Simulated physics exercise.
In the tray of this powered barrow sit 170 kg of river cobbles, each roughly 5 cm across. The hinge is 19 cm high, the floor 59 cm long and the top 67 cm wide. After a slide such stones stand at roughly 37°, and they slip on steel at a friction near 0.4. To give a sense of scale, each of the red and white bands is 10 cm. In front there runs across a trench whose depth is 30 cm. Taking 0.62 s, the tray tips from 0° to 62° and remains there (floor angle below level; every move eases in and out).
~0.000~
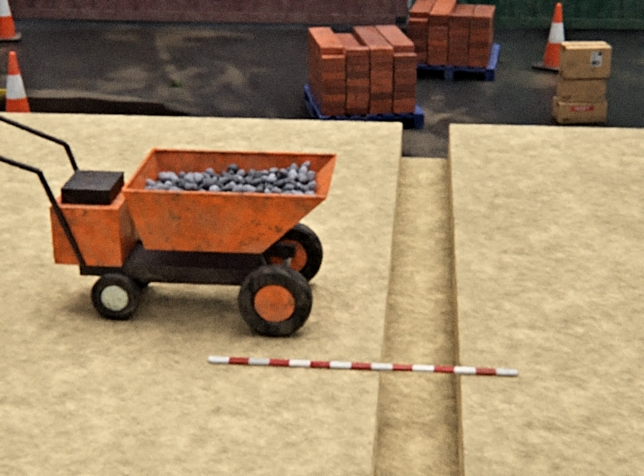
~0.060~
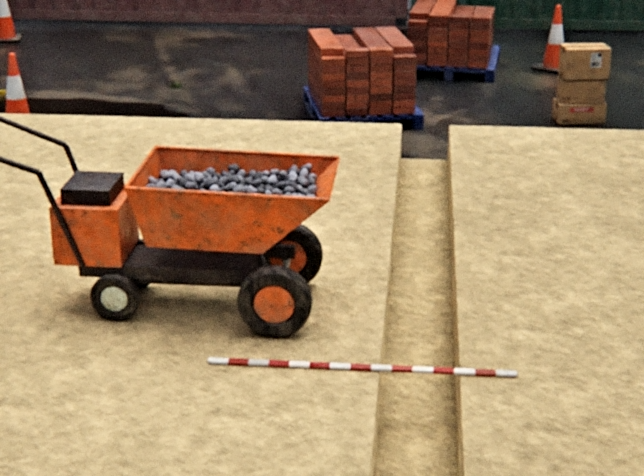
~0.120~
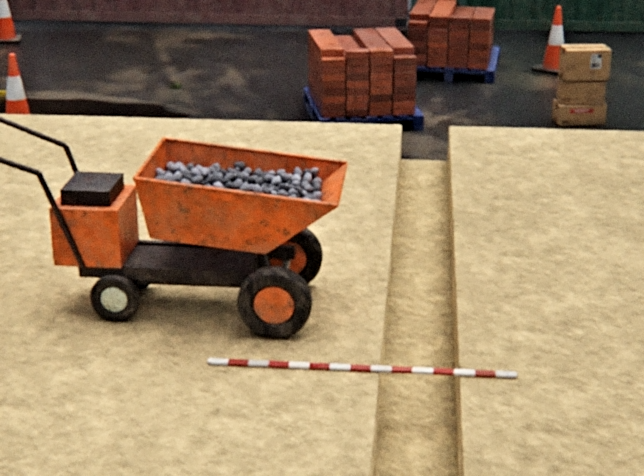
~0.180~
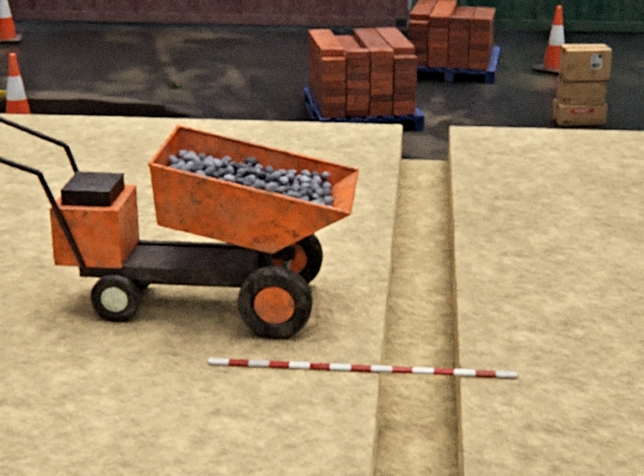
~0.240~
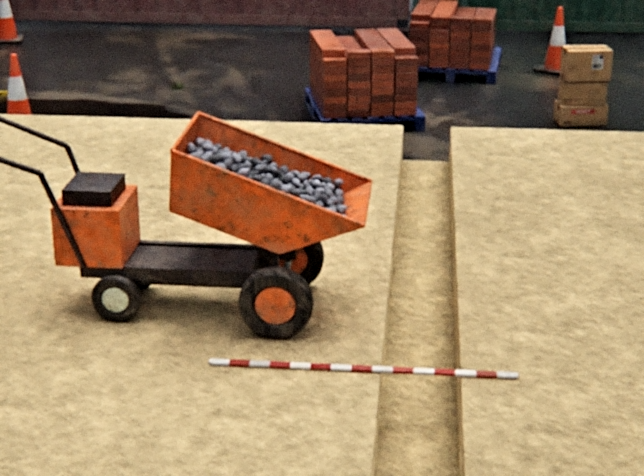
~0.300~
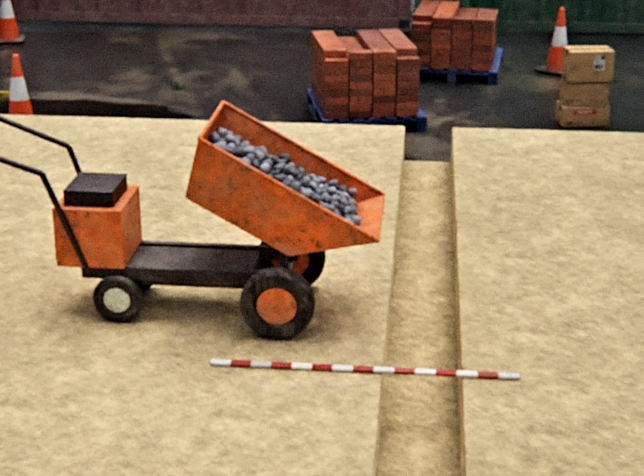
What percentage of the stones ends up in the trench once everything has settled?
About 63 per cent.
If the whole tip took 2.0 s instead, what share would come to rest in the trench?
Then about 90 per cent.
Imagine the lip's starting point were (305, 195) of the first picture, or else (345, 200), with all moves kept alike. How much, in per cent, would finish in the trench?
About 80 per cent first, then about 45 per cent.
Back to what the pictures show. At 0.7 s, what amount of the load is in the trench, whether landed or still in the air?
Something like 15 in a hundred.
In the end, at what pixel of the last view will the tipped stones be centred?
I'd point to around (447, 346).
After 0.5 s the floor is at 52°; 100 % in the tray; the foremost stones are at (385, 258).
After 0.7 s the floor is at 62°; 86 % in the tray, 14 % in the trench; the foremost stones are at (463, 331).
After 1.1 s the floor is at 62°; 30 % in the tray, 36 % in the trench, 34 % past the trench; the foremost stones are at (598, 329).
After 3.0 s the floor is at 62°; 0 % in the tray, 63 % in the trench, 37 % past the trench; the foremost stones are past the picture's edge.
